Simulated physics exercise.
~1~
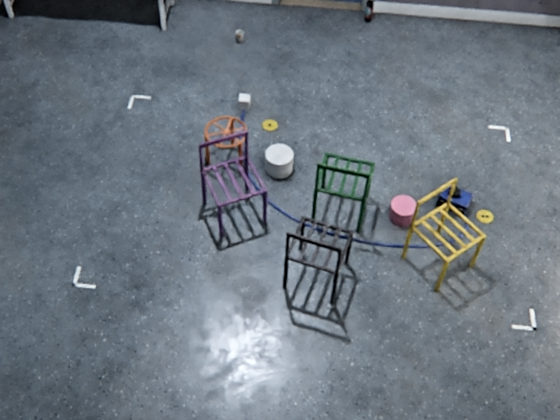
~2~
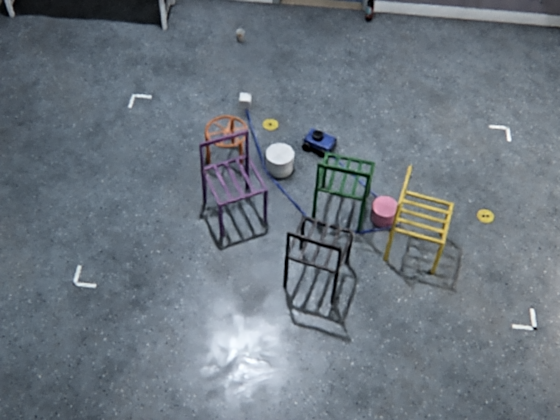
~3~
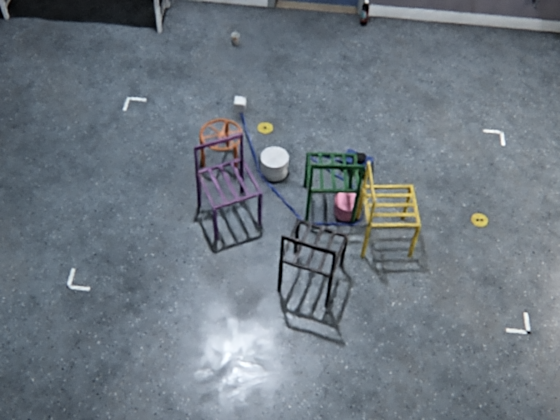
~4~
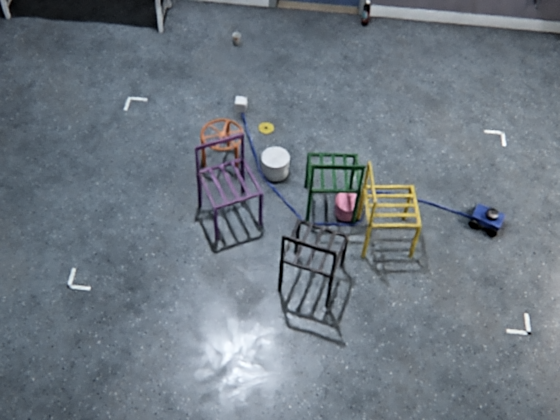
A small blue cart trailing a blue lead sits behind a yellow chair on a speckled grey floor, seen from high above. A purple chair, an orange stool and a white tub stand to the left, a green chair and a black chair near the middle, and a pink bucket beside the yellow chair. The cart moves left to a spot above the green chair, and the bucket and yellow chair shift left. It then heads back right behind the green chair as both shift farther left. Finally it stops at the right-hand yellow mark, its lead stretching back past the yellow chair, while the black chair remains in place.
